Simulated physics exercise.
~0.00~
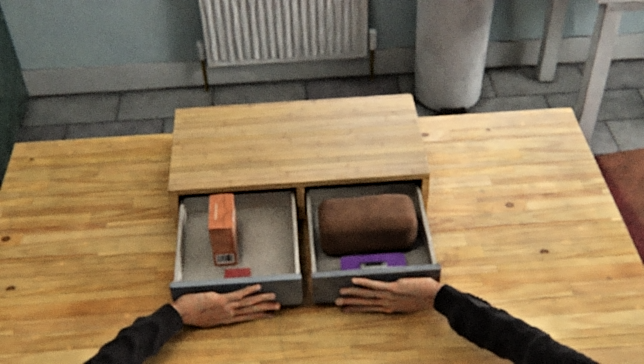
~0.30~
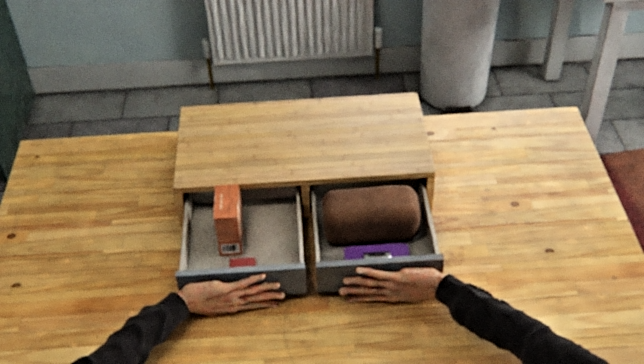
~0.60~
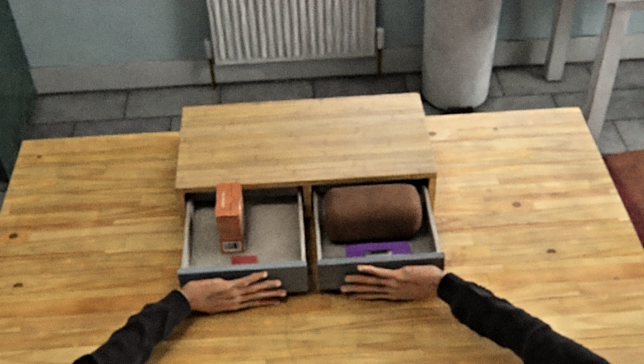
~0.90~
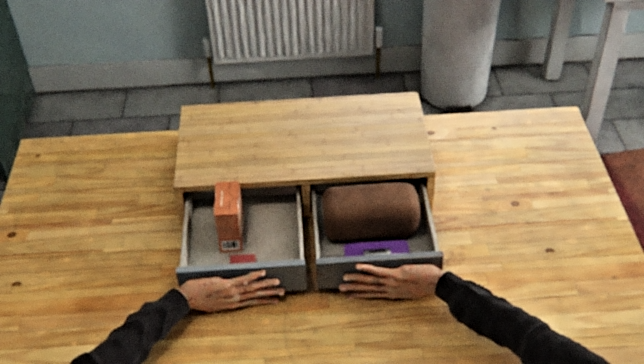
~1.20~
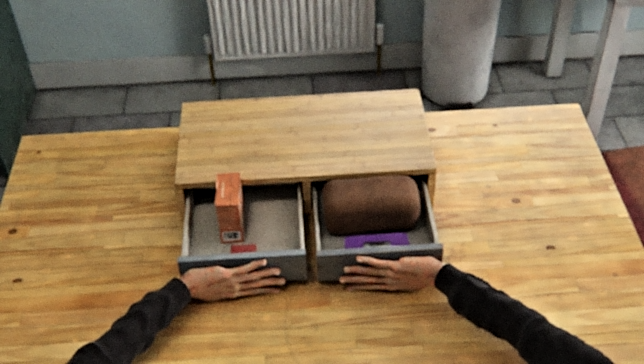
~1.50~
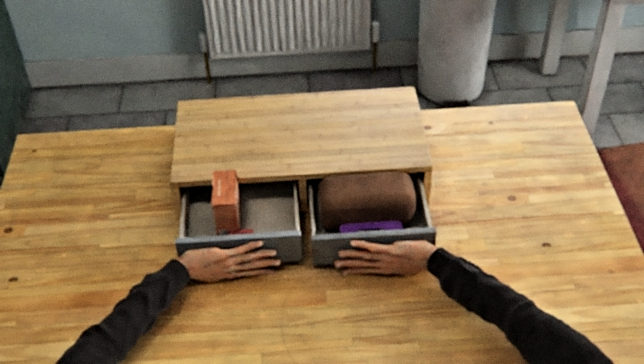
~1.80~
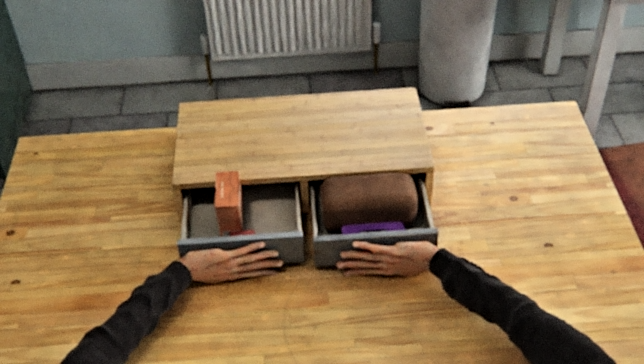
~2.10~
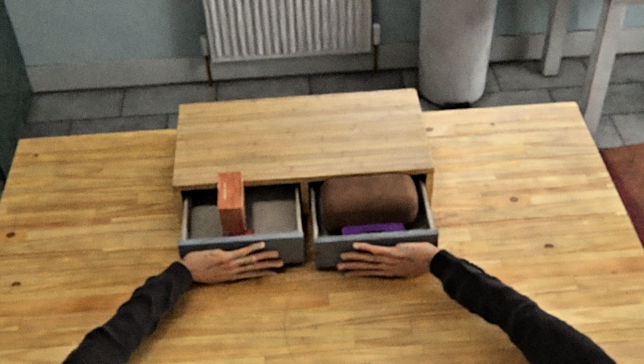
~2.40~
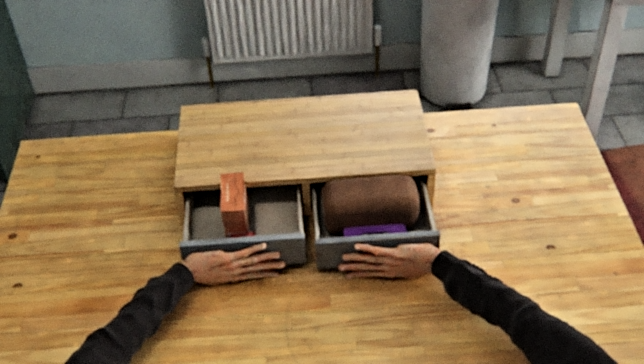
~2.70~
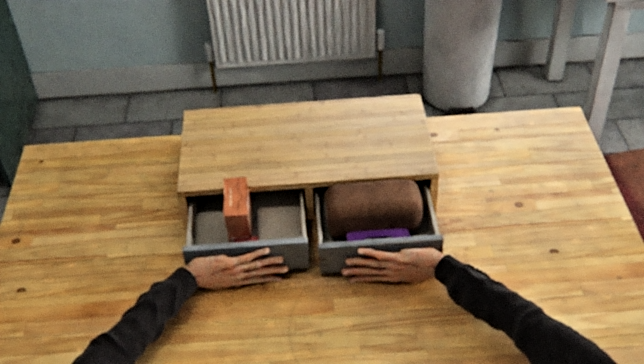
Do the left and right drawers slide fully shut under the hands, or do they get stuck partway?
Both drawers get stuck partway. They move in a little and then stop, still ajar with the hands against their fronts.
Two open drawers sliding partway into a low wooden cabinet as two hands push them, then stopping, both still ajar.
